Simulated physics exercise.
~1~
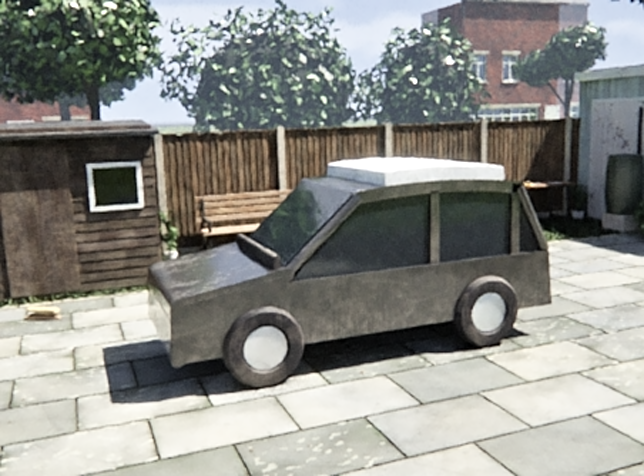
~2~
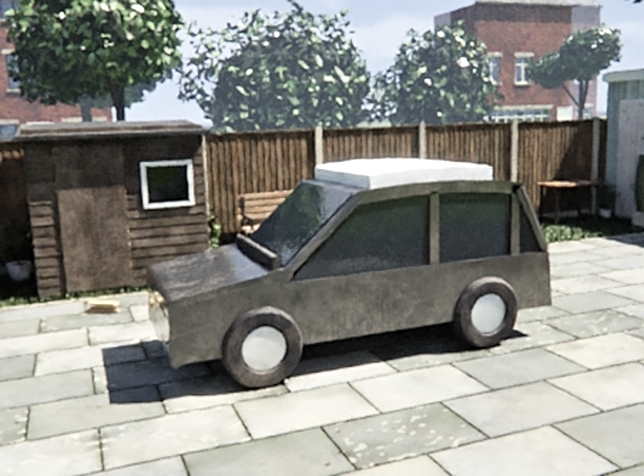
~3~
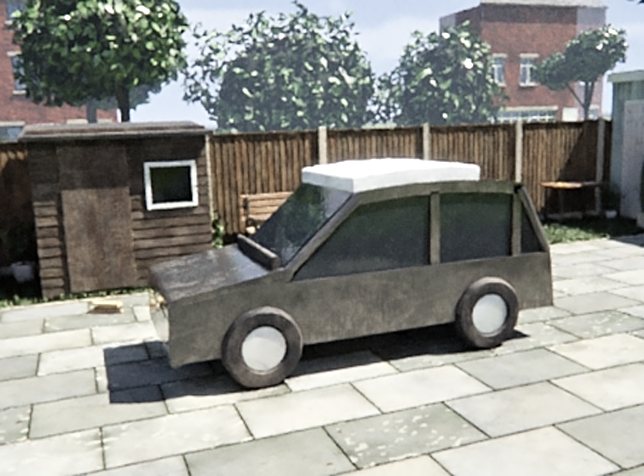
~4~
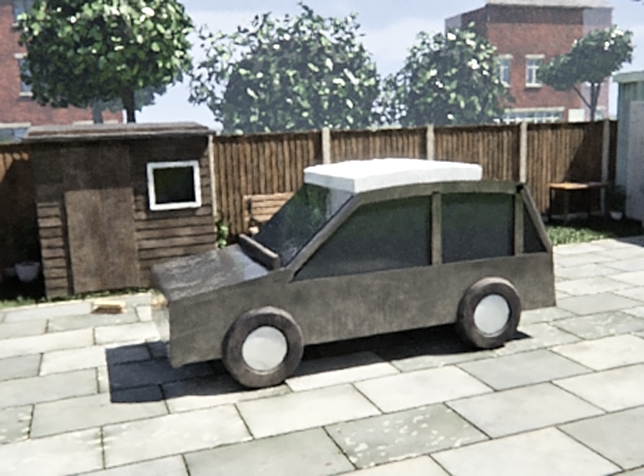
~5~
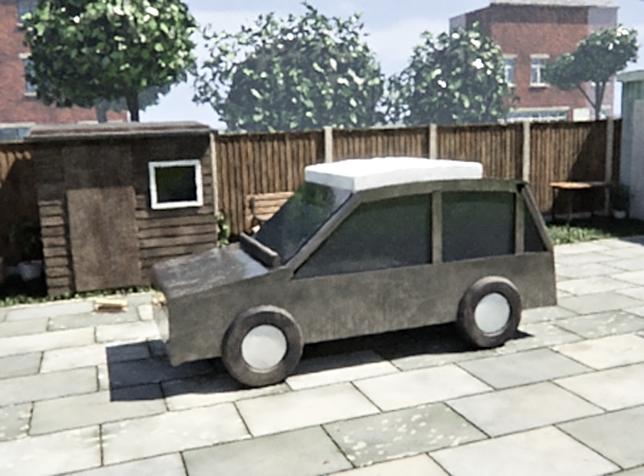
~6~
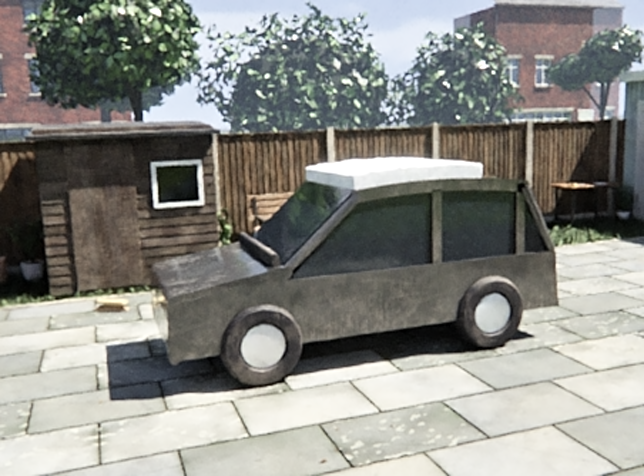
A thick white slab of snow sat on the roof of a dark, boxy car on a paved yard, slid slightly forward toward the windscreen as the shed and fence shifted behind, and stayed there, almost all still on the roof.
